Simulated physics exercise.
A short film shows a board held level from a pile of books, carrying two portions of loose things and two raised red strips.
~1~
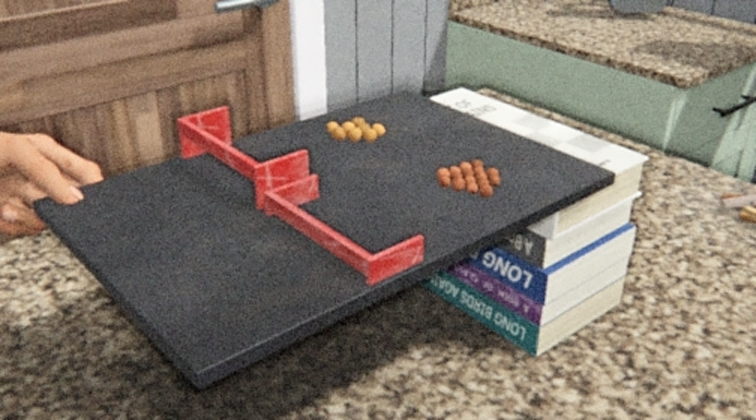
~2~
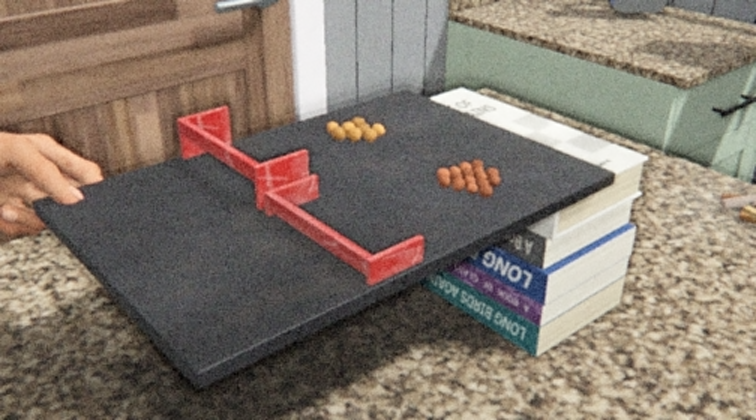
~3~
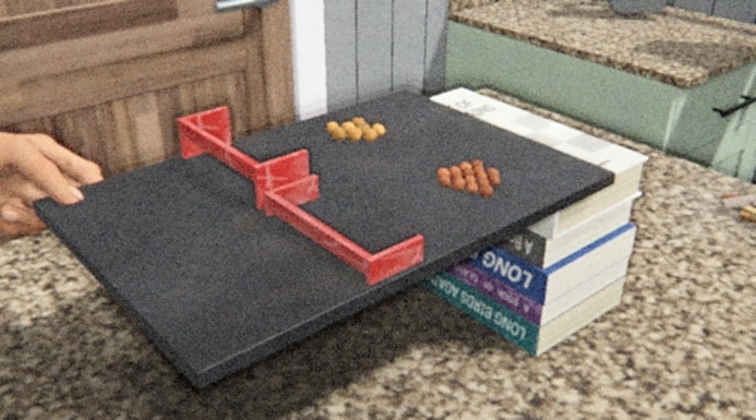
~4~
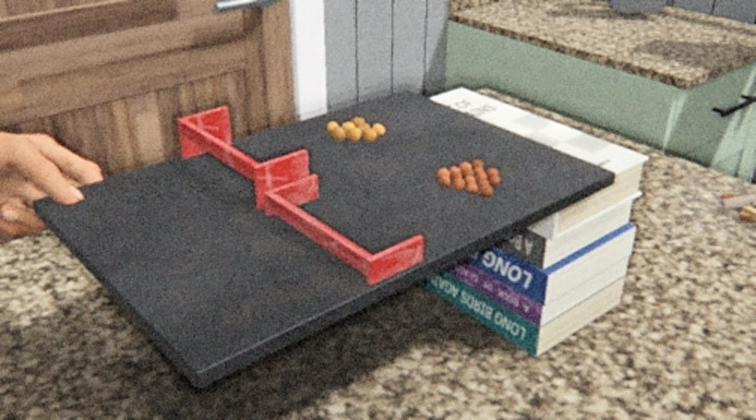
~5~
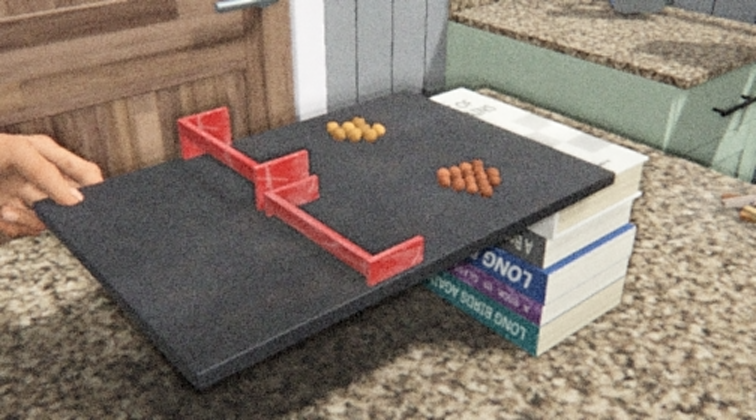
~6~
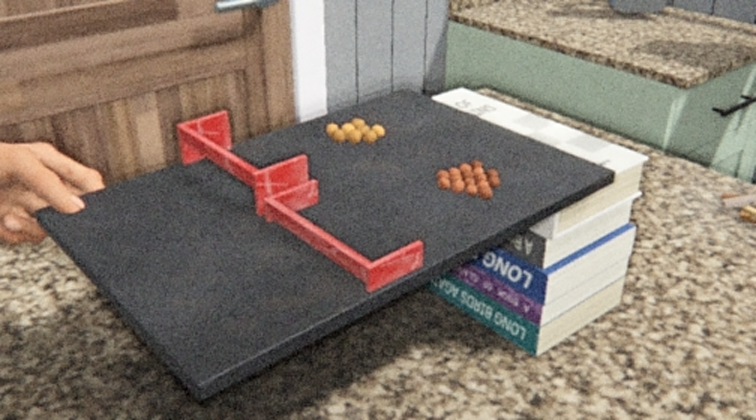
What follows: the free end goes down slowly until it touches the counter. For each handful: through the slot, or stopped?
What happens is the front handful stays stuck and the back handful clears the opening.
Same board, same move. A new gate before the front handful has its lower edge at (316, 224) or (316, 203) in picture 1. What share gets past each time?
100 %, then 100 %.
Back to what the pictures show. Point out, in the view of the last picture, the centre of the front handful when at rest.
Its centre finishes near (358, 332).
Then, 0.73 s on from there, board sloping at 16°; front handful where it was; back handful where it was.
Then, 1.37 s on from there, board sloping at 29°; front handful has reached its gate; back handful the whole lot past its gate.
Then, 1.91 s on from there, board resting at 30°; front handful has reached its gate; back handful the whole lot past its gate.
In the end, board resting at 30°; front handful gathered behind its gate; back handful the whole lot past its gate.
